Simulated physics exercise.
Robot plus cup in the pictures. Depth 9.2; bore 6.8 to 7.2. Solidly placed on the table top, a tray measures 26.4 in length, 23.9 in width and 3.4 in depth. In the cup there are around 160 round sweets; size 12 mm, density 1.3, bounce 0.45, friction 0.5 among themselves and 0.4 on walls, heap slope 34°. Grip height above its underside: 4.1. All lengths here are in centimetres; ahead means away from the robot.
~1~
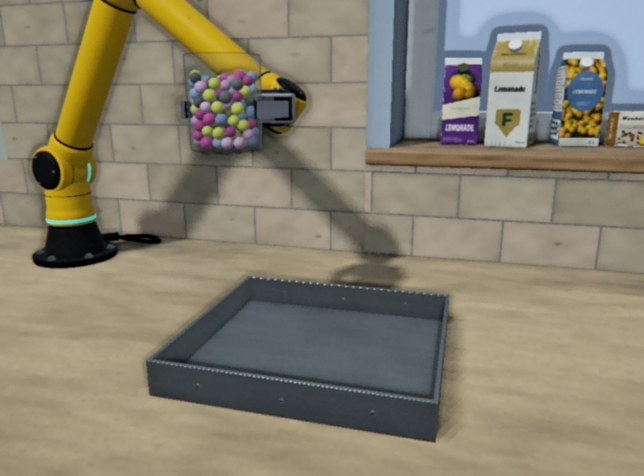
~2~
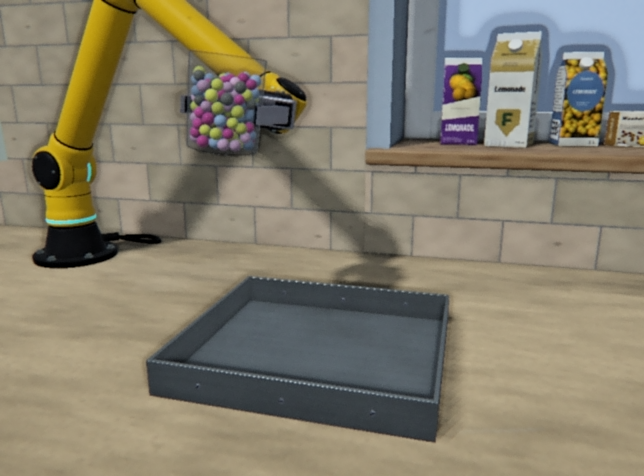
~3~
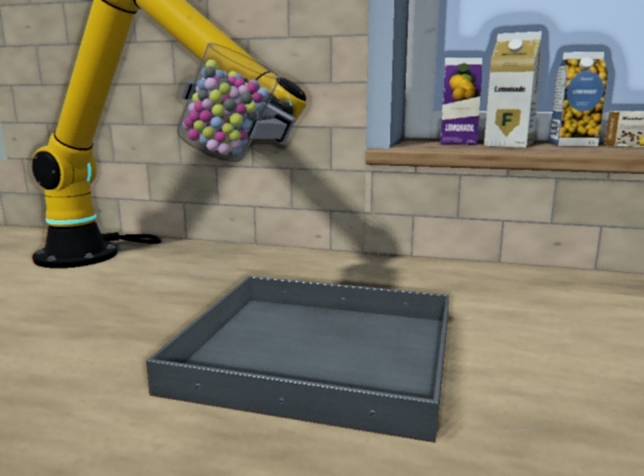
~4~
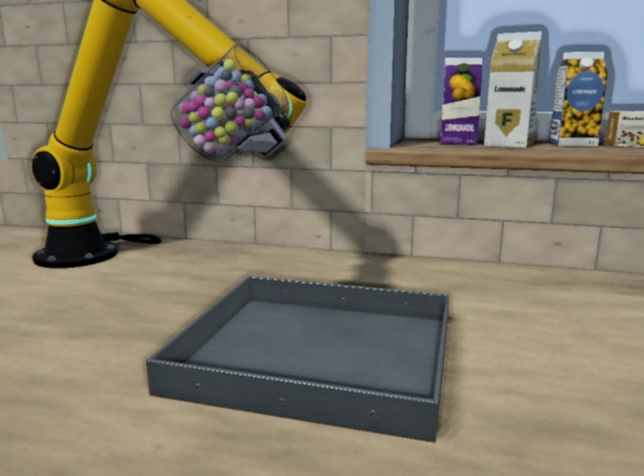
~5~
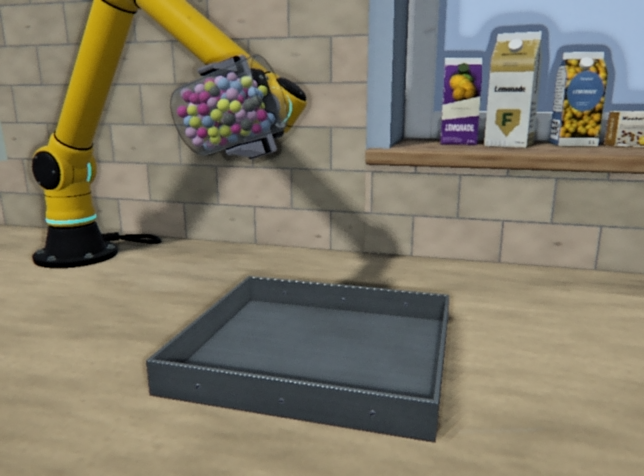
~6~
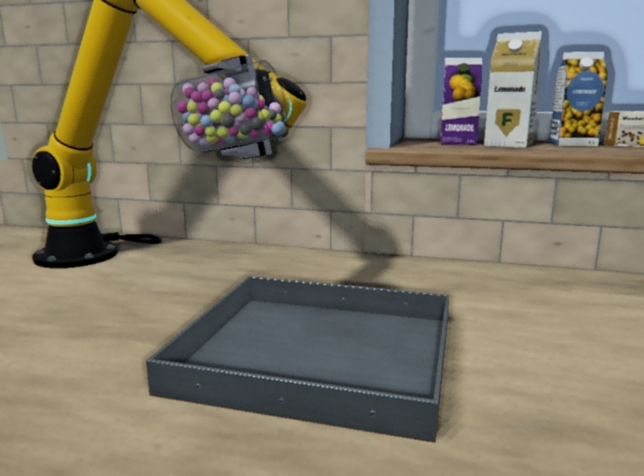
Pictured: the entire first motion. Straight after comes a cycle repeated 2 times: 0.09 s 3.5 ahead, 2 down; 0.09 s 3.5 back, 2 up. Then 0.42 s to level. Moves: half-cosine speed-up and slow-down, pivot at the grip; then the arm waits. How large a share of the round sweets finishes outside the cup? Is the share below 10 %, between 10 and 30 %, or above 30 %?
It is above 30 %.
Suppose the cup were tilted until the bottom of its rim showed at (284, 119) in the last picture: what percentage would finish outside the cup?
That comes to some 20 percent.
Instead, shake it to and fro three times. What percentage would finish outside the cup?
Then about 50 per cent.
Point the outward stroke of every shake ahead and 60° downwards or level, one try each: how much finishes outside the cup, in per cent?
Try one gives about 25 in a hundred, try two about 75 in a hundred.
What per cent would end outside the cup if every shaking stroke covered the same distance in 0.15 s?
Estimate for that case: 30 %.
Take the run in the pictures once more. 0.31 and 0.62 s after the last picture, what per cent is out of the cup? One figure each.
First it's 25 percent, and after that 45 percent.
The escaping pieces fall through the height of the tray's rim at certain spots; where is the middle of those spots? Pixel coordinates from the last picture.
Check roughly (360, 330) in the last picture.
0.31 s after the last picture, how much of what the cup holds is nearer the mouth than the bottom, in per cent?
Something like 60 percent sits in that half.
Then, 0.31 s on, tilted 79° forward, highest piece 27 above the table; 120 in the cup, 5 in the tray, 33 in flight or on a rim.
Then, 0.62 s on, tilted 24° forward, highest piece 31 above the table; 89 in the cup, 61 in the tray, 5 on the table or floor, 3 in flight or on a rim.
Then, 0.98 s on, level, highest piece 29 above the table; 89 in the cup, 64 in the tray, 5 on the table or floor.
Then, 2.03 s on, level, highest piece 29 above the table; 89 in the cup, 64 in the tray, 5 on the table or floor.
In the end, 89 in the cup, 64 in the tray, 5 on the table or floor. That is 44 % outside the cup.
